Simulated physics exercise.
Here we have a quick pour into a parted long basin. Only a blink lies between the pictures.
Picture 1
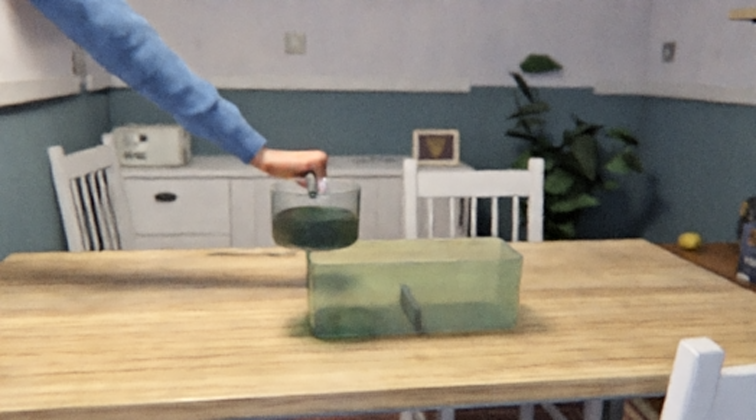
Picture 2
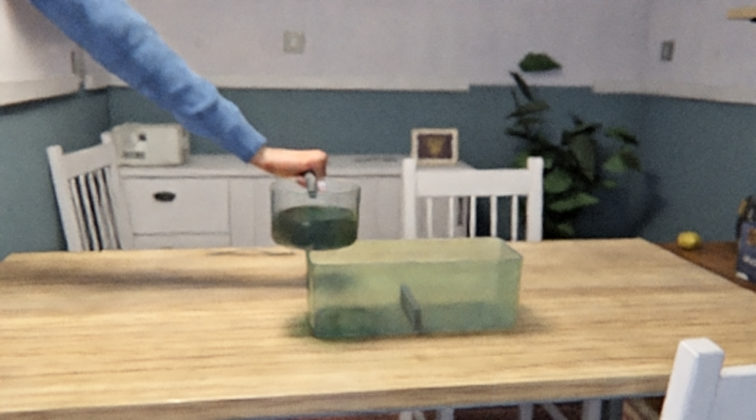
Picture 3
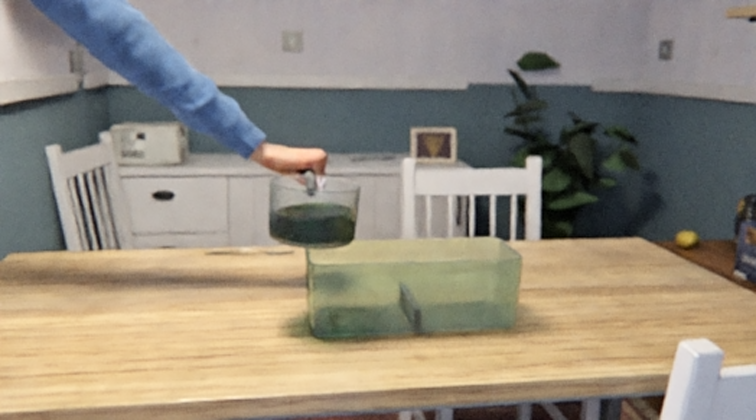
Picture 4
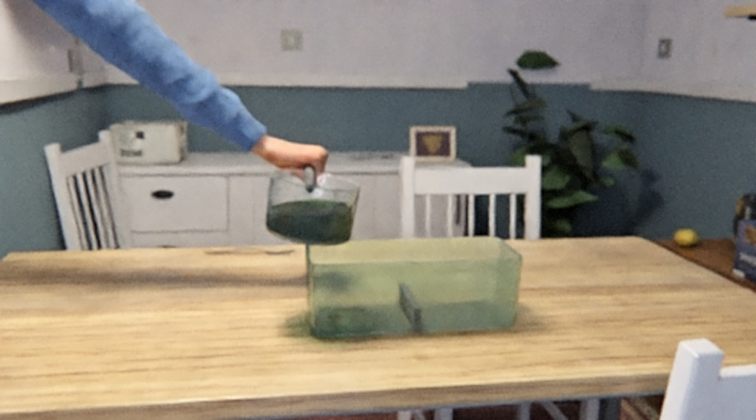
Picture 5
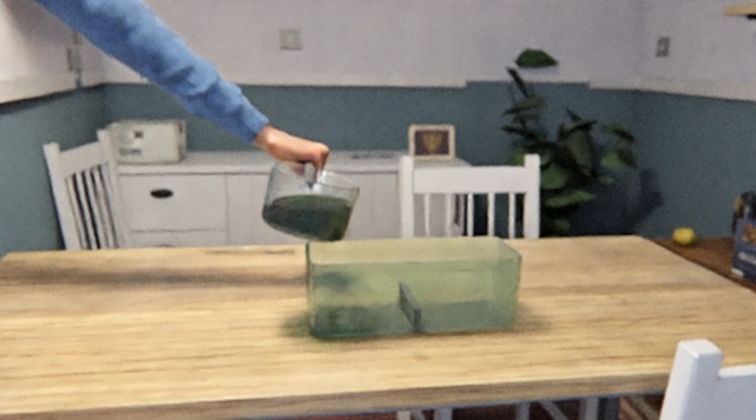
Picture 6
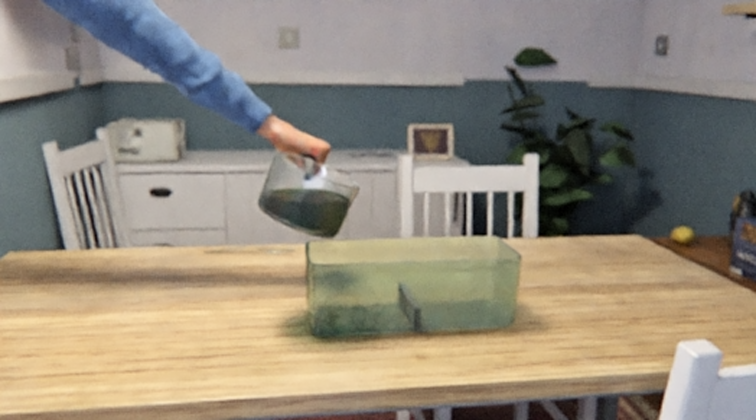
In a dining room, a hand reaching in from the left held a clear container of dark green liquid above a long divided basin on a wooden table, then gradually tilted it to the right.
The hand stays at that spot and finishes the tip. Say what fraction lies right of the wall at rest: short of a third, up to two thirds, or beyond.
It comes to more than two thirds.
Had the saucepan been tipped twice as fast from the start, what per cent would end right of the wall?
Near 65 %.
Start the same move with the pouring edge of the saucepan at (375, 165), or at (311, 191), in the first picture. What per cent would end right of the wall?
The first gives 90 %, the second 10 %.
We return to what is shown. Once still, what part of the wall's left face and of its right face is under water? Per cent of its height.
Left: 10 %. Right: 70 %.
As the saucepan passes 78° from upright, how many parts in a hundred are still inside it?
Roughly 70 in a hundred.
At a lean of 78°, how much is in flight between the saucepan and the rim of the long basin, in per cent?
Near 30 %.
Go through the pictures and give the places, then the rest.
It leans 0°; its right rim is at (360, 187); the water meets the walls at (273, 214) and (357, 213); the long basin's rim runs from (308, 254) to (512, 249); the wall's top is at (410, 296), in the first frame.
It leans 1°; its right rim is at (360, 187); the water meets the walls at (273, 214) and (356, 212), in the second frame.
It leans 4°; its right rim is at (359, 187); the water meets the walls at (271, 213) and (355, 209), in the third frame.
It leans 9°; its right rim is at (359, 187); the water meets the walls at (268, 210) and (353, 205), in the fourth frame.
It leans 15°; its right rim is at (359, 188); the water meets the walls at (266, 203) and (352, 202), in the fifth frame.
It leans 23°; its right rim is at (358, 187); the water meets the walls at (262, 194) and (350, 197), in the sixth frame.
A moment on, the saucepan is tipped on its side and 70 per cent is still to pour, 1 is left of the wall and 0 right of it.
Next, the saucepan is tipped right over and 16 per cent is still to pour, 9 is left of the wall and 53 right of it.
Then the saucepan is tipped right over and 1 per cent is still to pour, 12 is left of the wall and 83 right of it.
Later the saucepan is tipped right over and 0 per cent is still to pour, 14 is left of the wall and 85 right of it.
In the end 15 per cent lies left of the wall, 84 right of it and 1 outside.
